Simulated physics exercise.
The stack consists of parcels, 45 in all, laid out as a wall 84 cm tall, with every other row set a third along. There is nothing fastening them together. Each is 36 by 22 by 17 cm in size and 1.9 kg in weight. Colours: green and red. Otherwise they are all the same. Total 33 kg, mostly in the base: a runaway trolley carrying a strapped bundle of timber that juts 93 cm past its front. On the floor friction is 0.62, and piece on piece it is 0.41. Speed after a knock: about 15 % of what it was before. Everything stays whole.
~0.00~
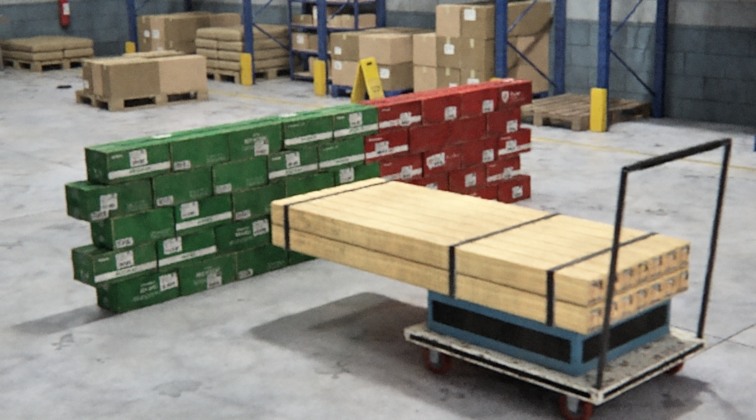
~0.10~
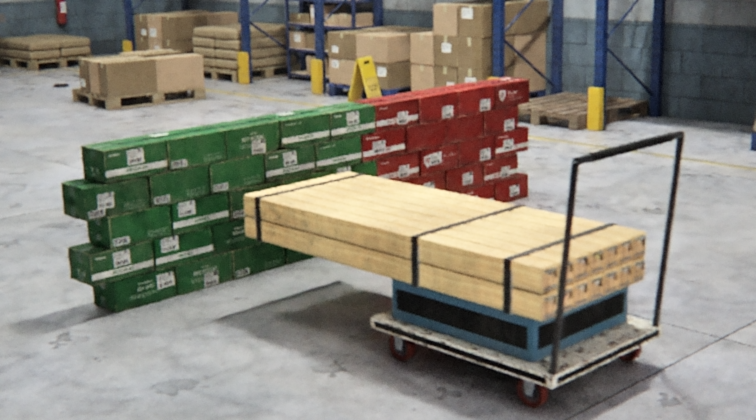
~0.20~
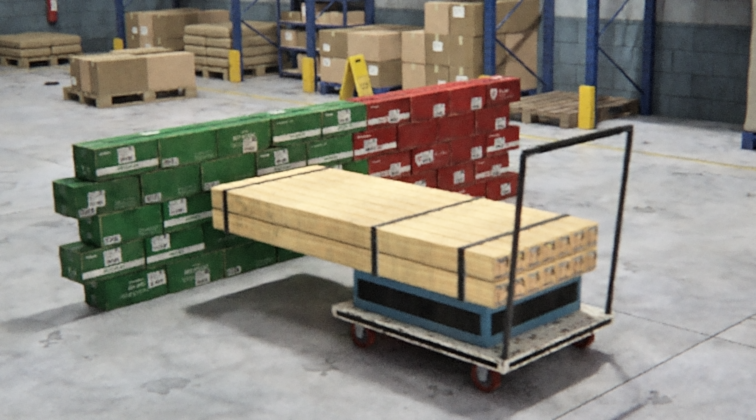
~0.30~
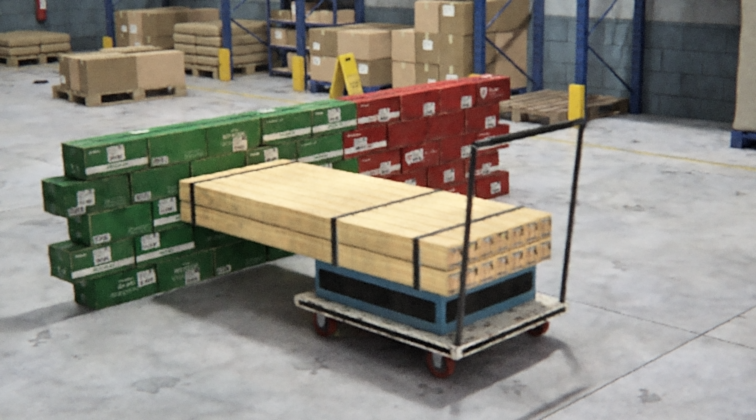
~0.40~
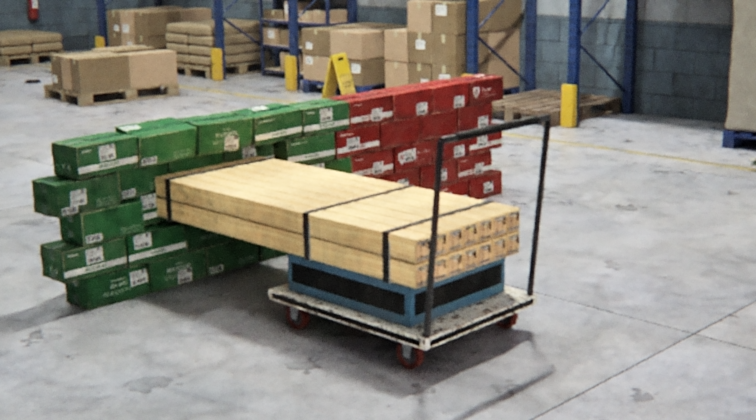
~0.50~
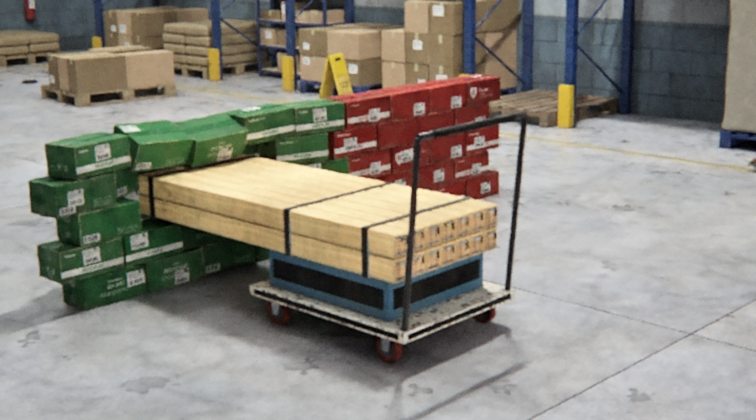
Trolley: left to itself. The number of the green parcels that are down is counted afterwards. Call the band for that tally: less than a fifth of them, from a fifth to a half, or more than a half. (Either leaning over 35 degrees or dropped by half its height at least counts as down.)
The tally is from a fifth to a half of them.
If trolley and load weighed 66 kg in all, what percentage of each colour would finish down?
Red 0, green 40 %.
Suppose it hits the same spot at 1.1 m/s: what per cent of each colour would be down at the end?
You'd end up with red at 0 per cent down and green at 50 per cent.
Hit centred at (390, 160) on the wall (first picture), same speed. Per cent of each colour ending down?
Down at the end: Red 40 percent, green 10 percent.
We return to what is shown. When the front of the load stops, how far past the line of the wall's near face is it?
100 cm.
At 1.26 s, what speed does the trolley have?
0.6 m/s, roughly.
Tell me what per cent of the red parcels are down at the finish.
Red: 0%.
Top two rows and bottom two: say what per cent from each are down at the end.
For the top it's 30 in a hundred, for the bottom 10 in a hundred.
Around 0.74 s, load 43 cm past the wall's line, still rolling; 5 of the 25 green parcels down (5 of 45 in all colours); top green parcel displaced 11 cm.
Around 1.26 s, load 78 cm past the wall's line, still rolling; 10 of the 25 green parcels down (10 of 45 in all colours); top green parcel displaced 11 cm.
Finally (3.1 s), load 98 cm past the wall's line, stopped; 10 of the 25 green parcels down (10 of 45 in all colours); top green parcel displaced 11 cm; top red parcel unmoved. That is 40 per cent. Seen by the last camera, middles, top green parcel near (78, 154), top red parcel near (472, 90).
